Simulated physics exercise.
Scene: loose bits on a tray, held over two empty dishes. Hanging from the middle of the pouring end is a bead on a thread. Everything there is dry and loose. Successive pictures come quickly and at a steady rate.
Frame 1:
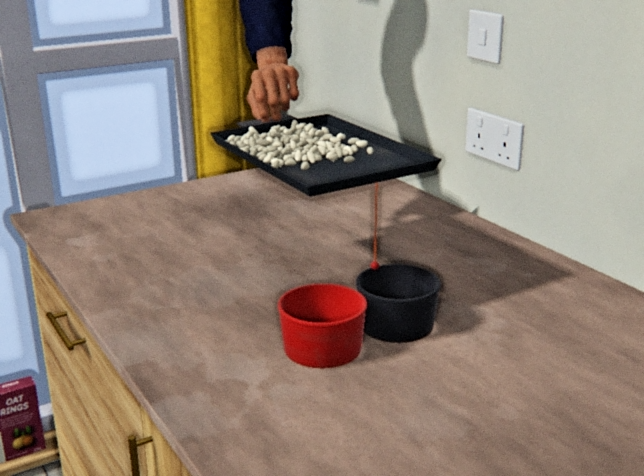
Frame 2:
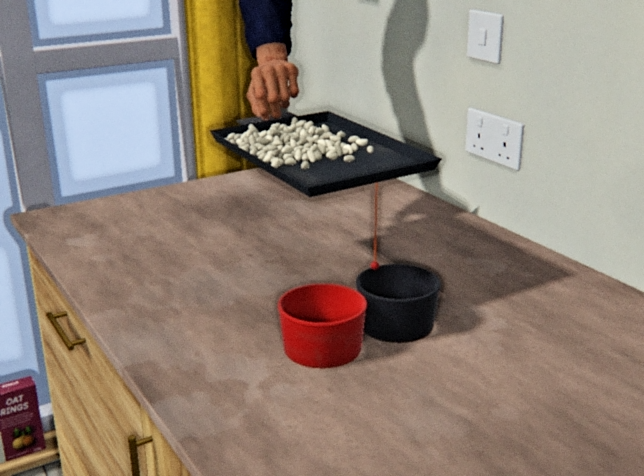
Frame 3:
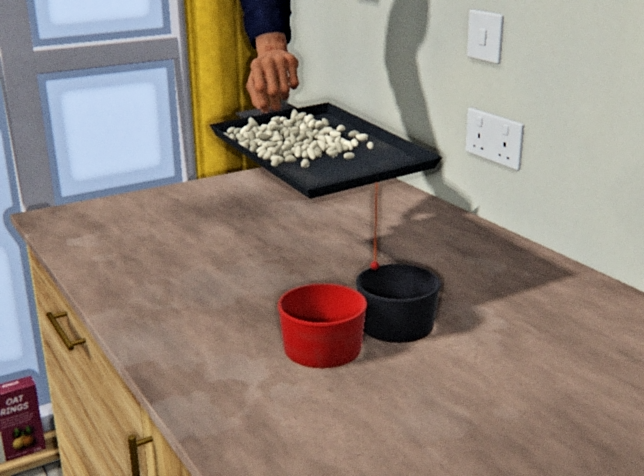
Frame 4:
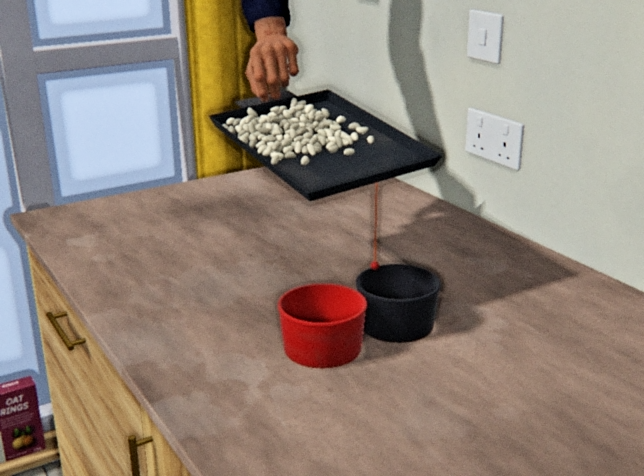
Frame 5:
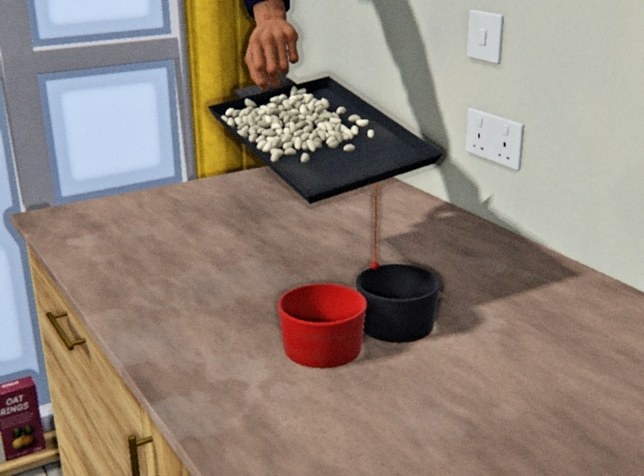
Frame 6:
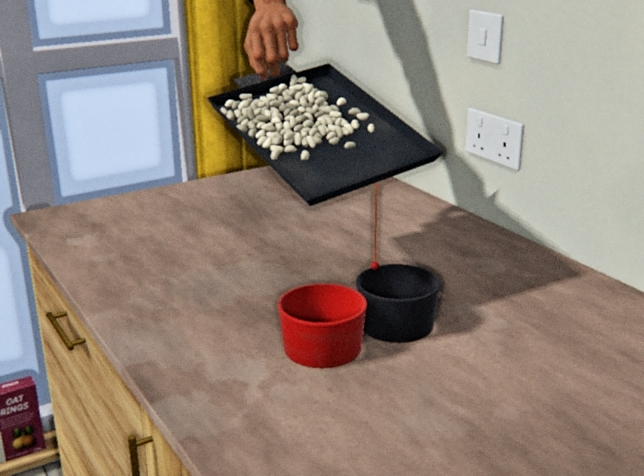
On a kitchen counter, a hand held a black tray of white beans above a red dish and a black one, then gradually raised the back of the tray, tilting it toward the front.
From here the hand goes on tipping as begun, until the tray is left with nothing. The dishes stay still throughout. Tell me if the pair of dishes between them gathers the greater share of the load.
The catch is a majority of the load.
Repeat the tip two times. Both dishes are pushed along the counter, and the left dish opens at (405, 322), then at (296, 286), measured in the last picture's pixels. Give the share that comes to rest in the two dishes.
In turn 0 and 30 in a hundred.
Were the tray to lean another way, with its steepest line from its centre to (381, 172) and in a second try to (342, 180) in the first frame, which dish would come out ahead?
Try 1: Right-side dish. Try 2: Left-side dish.
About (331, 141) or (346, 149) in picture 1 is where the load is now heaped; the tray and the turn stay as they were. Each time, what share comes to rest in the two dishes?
First some 90, then 90 per cent.
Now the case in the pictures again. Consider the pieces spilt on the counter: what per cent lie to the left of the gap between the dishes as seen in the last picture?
That comes to about 40 per cent of the pieces.
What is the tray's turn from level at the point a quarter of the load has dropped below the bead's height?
Roughly 70 degrees at that moment.
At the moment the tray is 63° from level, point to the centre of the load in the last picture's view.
The centre of the load shows up near (319, 195) in the last view.
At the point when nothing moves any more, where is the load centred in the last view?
The centre settles at about (325, 338).
Soon after the last picture, tray tipped steeply; about two thirds on the tray; a small part in the left dish; a stray few outside both; about a quarter in the air.
A little later, tray tipped past a quarter turn; most in the left dish; a stray few in the right dish; a small part outside both; a small part in the air.
Later still, tray tipped past a quarter turn; most in the left dish; a stray few in the right dish; a small part outside both.
At rest, tray tipped past a quarter turn; most in the left dish; a stray few in the right dish; a small part outside both.
